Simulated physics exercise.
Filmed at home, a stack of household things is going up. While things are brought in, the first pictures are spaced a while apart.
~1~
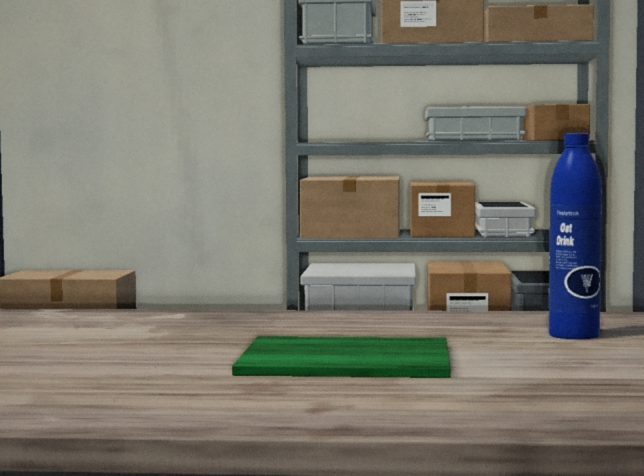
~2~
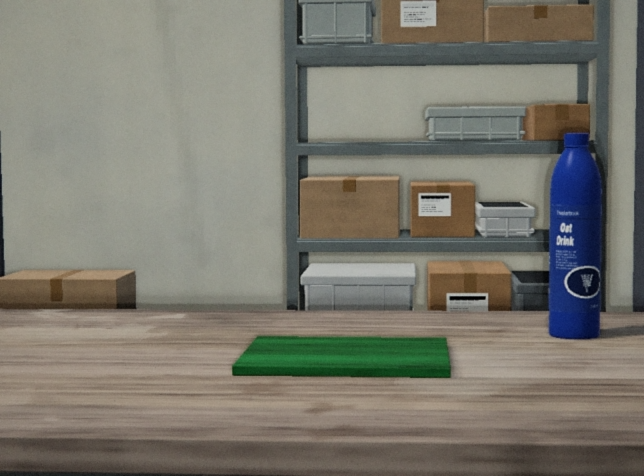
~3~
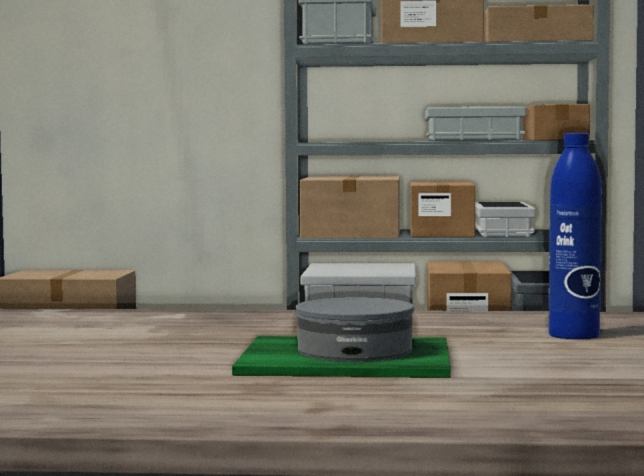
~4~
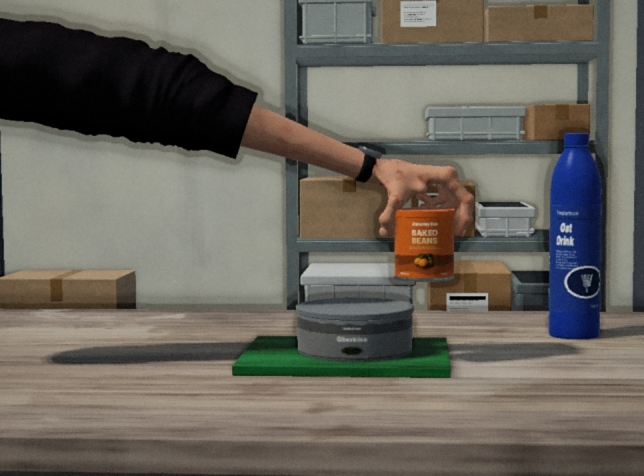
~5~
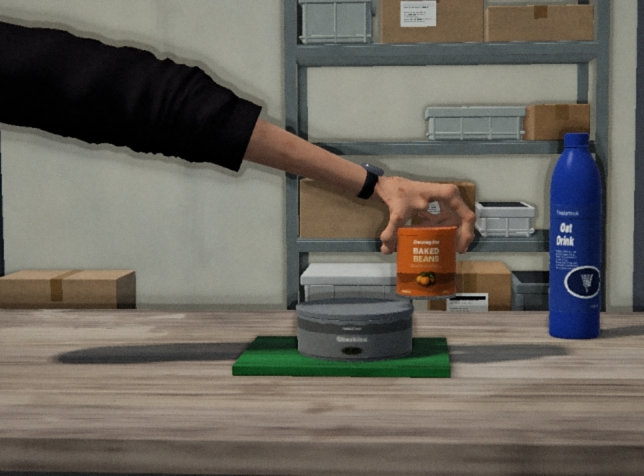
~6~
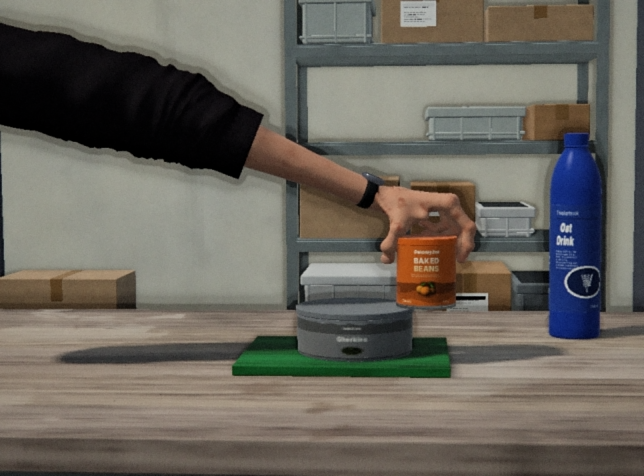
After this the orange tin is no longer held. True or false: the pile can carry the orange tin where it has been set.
False.
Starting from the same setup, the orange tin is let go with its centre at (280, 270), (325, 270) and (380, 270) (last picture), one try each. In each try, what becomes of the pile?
Try 1: Falls over. Try 2: Stable. Try 3: Stable.
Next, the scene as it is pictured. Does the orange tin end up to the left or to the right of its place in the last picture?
Well, it travels over to the right.
Then, 0.30 s past the last view, orange tin now fallen.
Then, 0.40 s past the last view, things are still on the move.
Finally, fallen, orange tin; the other 3 still in place. Final places as the last picture's camera would see them, orange tin near (478, 326). The pile gives way.
